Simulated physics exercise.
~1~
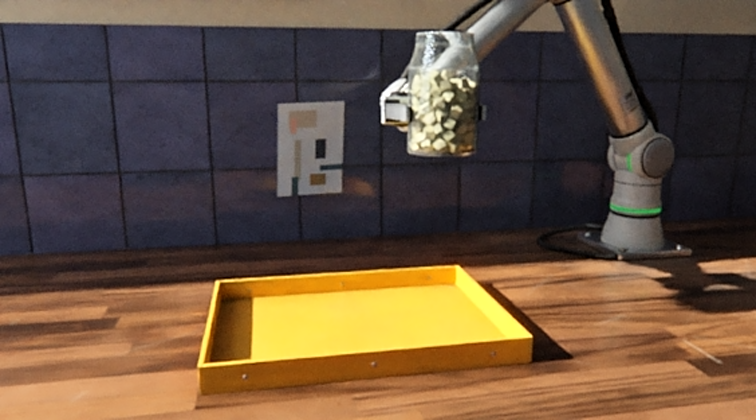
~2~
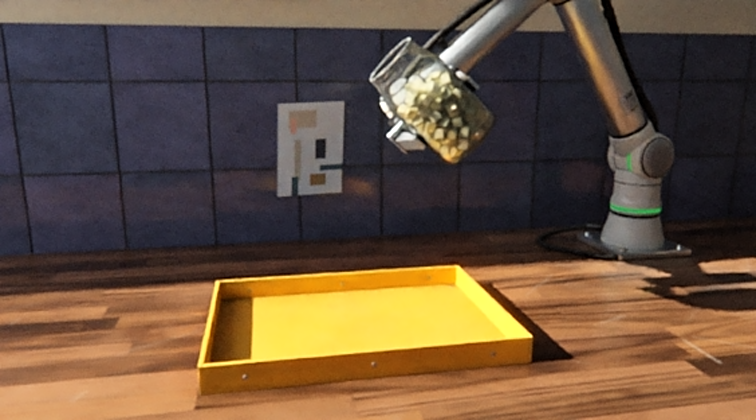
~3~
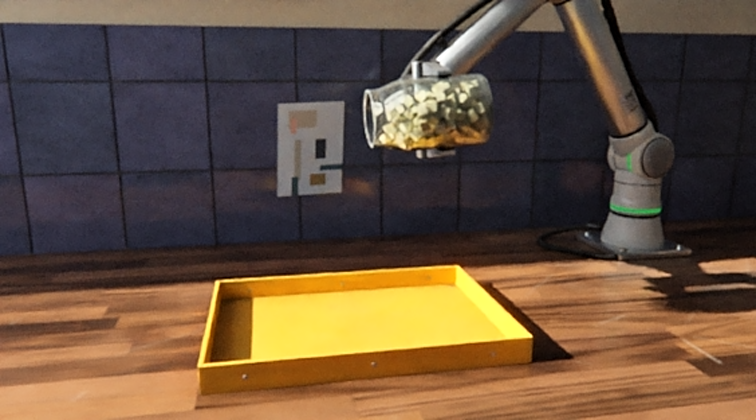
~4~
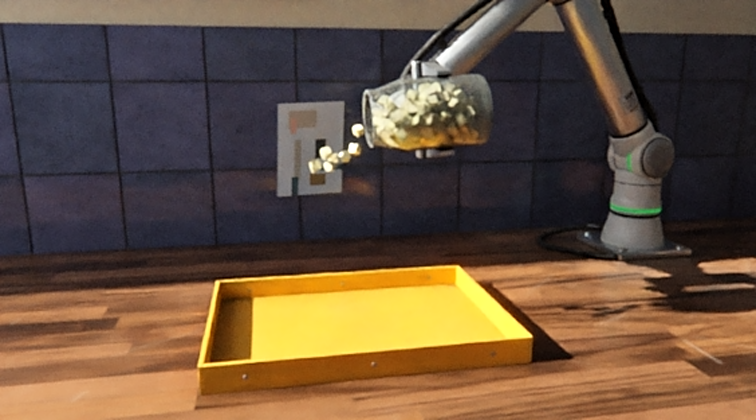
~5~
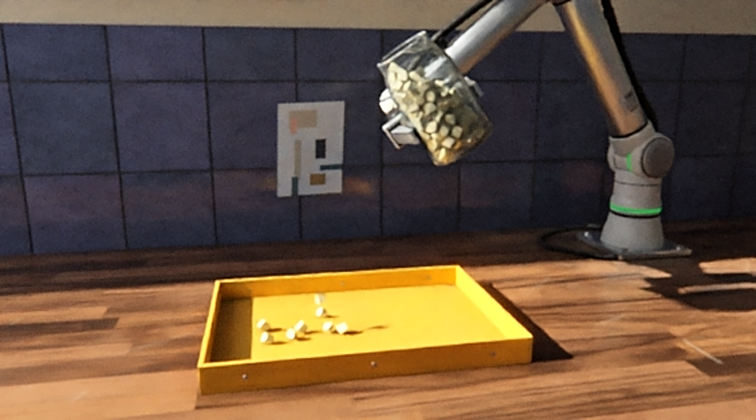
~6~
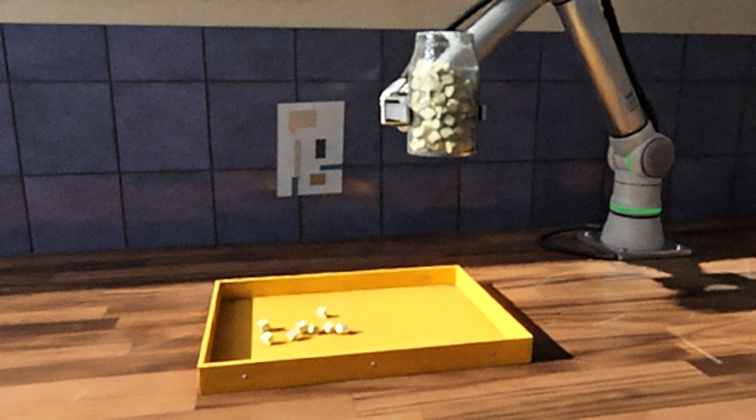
In the video, a robot arm holds a clear jar of pale vegetable cubes above a yellow tray and tips it onto its side towards the left. A few cubes tumble out into the tray before the arm turns the jar upright again, still holding most of them.
